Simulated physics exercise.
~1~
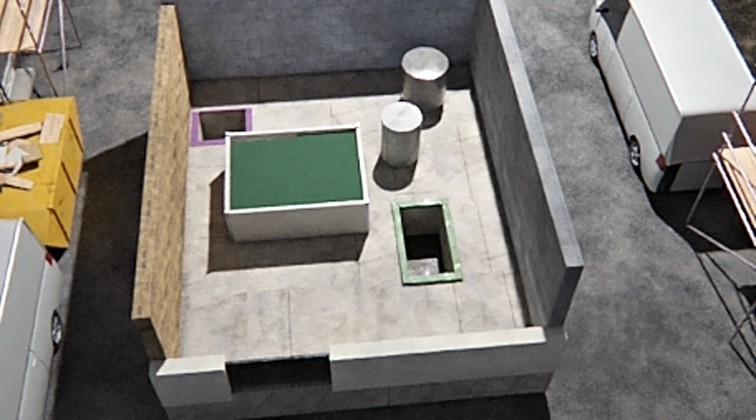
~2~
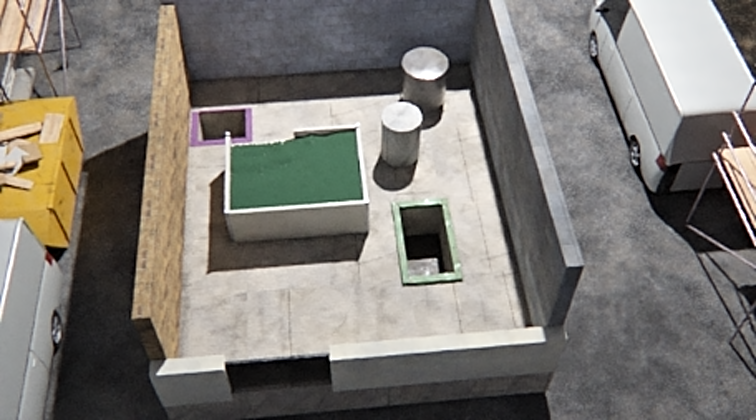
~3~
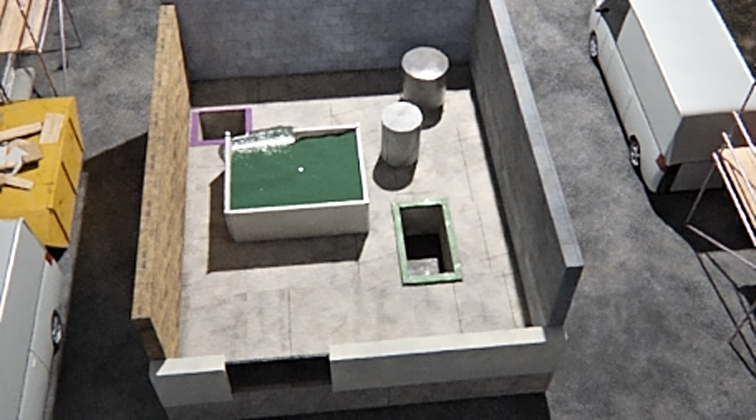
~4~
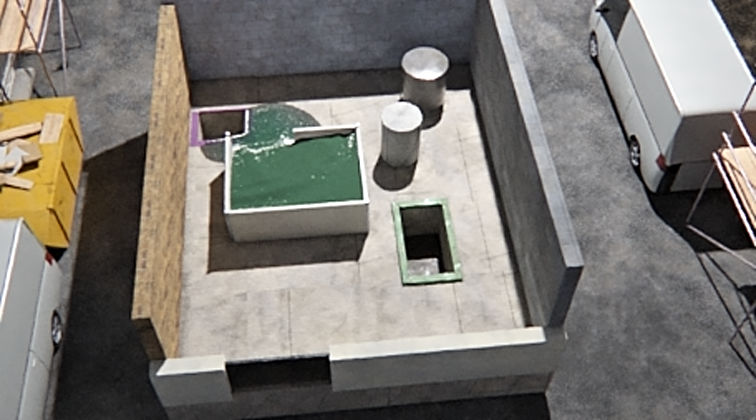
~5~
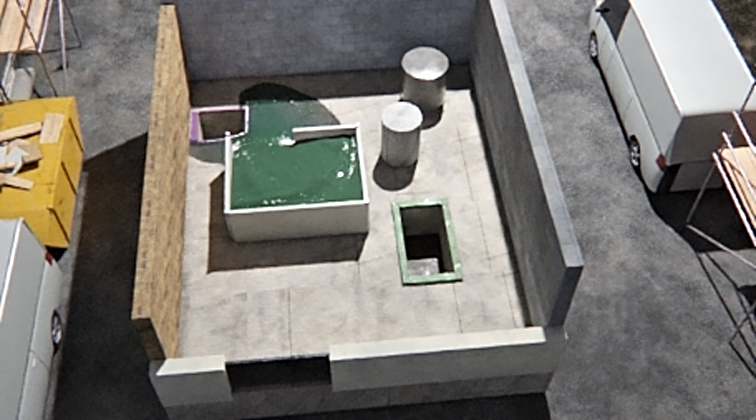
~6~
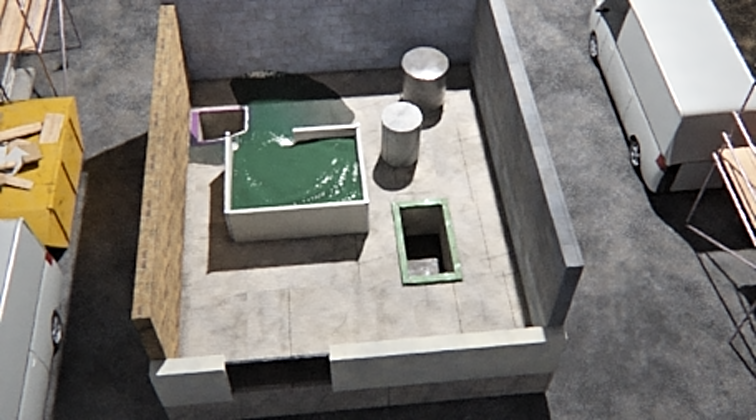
Green water in a low white tank broke out through a gap in the far side, then spread across the concrete slab behind it, around the purple-edged opening and toward the back wall.
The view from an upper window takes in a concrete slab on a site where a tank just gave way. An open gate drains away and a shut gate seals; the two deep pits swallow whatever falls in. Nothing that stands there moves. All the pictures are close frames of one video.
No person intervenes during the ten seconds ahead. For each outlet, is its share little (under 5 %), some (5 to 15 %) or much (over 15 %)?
Shares: The gate gets little; the purple pit gets much; the green pit gets little.
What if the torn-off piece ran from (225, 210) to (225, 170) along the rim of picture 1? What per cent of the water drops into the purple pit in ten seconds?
Purple: 30 %.
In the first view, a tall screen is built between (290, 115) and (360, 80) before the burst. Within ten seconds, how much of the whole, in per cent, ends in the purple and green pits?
The purple pit gets 60 per cent, the green pit 0 per cent.
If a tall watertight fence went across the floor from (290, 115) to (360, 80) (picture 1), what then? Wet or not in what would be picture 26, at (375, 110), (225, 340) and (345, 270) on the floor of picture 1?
Swamped; spared; spared.
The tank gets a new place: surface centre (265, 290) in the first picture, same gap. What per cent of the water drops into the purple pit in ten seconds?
Within ten seconds roughly 50 percent of the total ends in the purple pit.
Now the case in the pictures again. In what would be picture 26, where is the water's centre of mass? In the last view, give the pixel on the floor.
It is near (310, 146).
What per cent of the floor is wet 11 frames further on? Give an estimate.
That works out to some 25 in a hundred.
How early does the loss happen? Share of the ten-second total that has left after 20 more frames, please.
Approximately 60 in a hundred, I think.
A moment on, water covers 20 % of the floor; the gate 0 %, the purple pit 12 %, the green pit 0 %.
Next, water covers 25 % of the floor; the gate 0 %, the purple pit 21 %, the green pit 0 %.
Then, water covers 35 % of the floor; the gate 0 %, the purple pit 32 %, the green pit 0 %.
Later, water covers 60 % of the floor; the gate 0 %, the purple pit 45 %, the green pit 0 %.
In the end, water covers 75 % of the floor; the gate 0 %, the purple pit 54 %, the green pit 1 %.
